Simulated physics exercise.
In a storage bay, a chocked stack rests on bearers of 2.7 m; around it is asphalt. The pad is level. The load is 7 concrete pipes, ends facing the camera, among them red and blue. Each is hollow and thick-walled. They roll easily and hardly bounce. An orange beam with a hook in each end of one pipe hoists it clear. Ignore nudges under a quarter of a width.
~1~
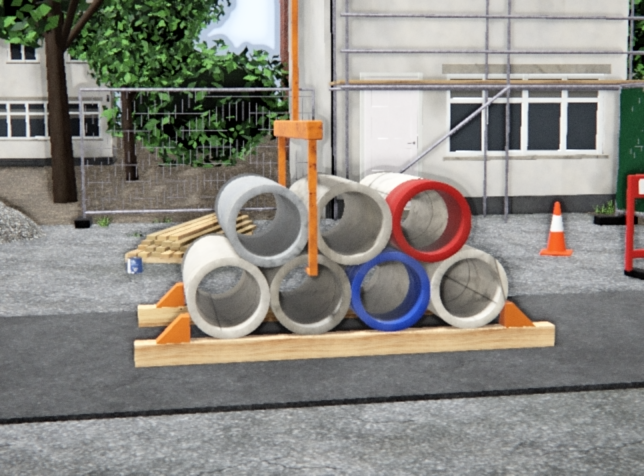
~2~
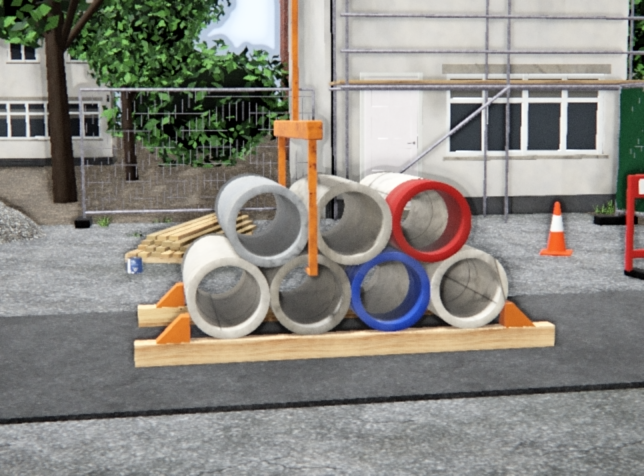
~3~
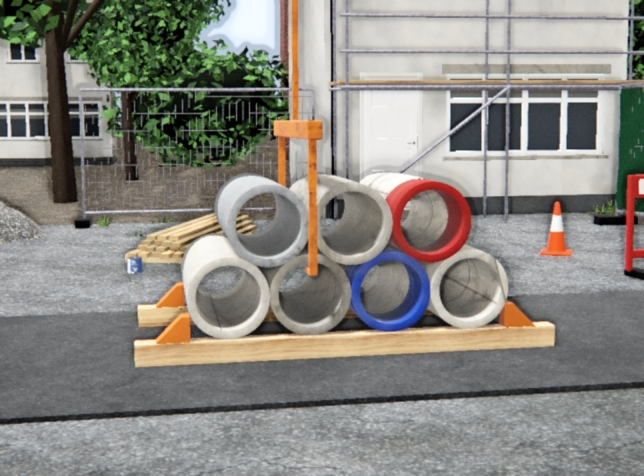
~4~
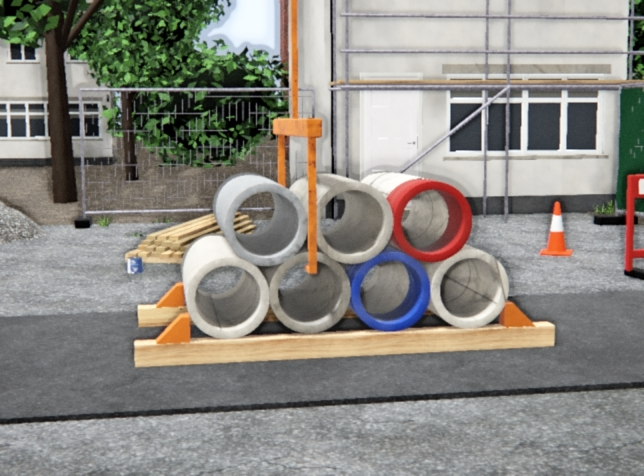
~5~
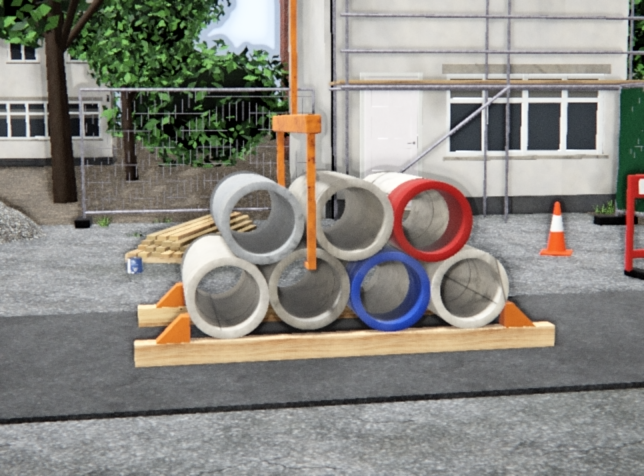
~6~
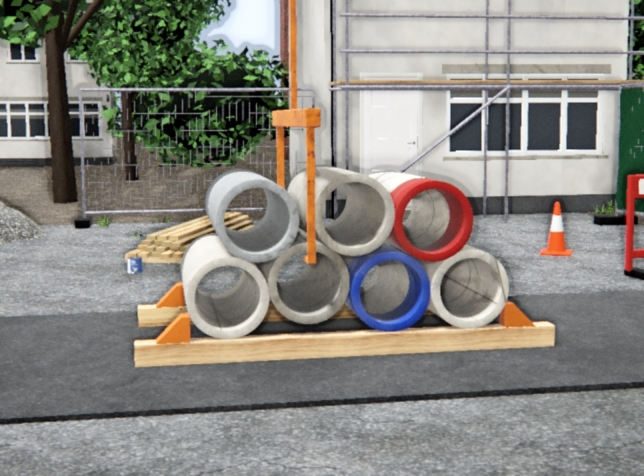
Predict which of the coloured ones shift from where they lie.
Red stays put, blue stays put.
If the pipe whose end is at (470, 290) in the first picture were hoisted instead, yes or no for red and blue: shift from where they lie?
Then red yes, blue no.
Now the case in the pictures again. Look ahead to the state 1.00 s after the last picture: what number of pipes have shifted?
1 by then.
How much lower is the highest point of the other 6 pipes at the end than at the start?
About 0 cm.
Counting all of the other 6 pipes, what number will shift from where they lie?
The count is 2.
Then, 1.0 s past the sixth picture, red is unmoved; blue is unmoved; 1 out of place.
Finally (2.3 s after the last picture), red is unmoved; blue is unmoved; 2 out of place.
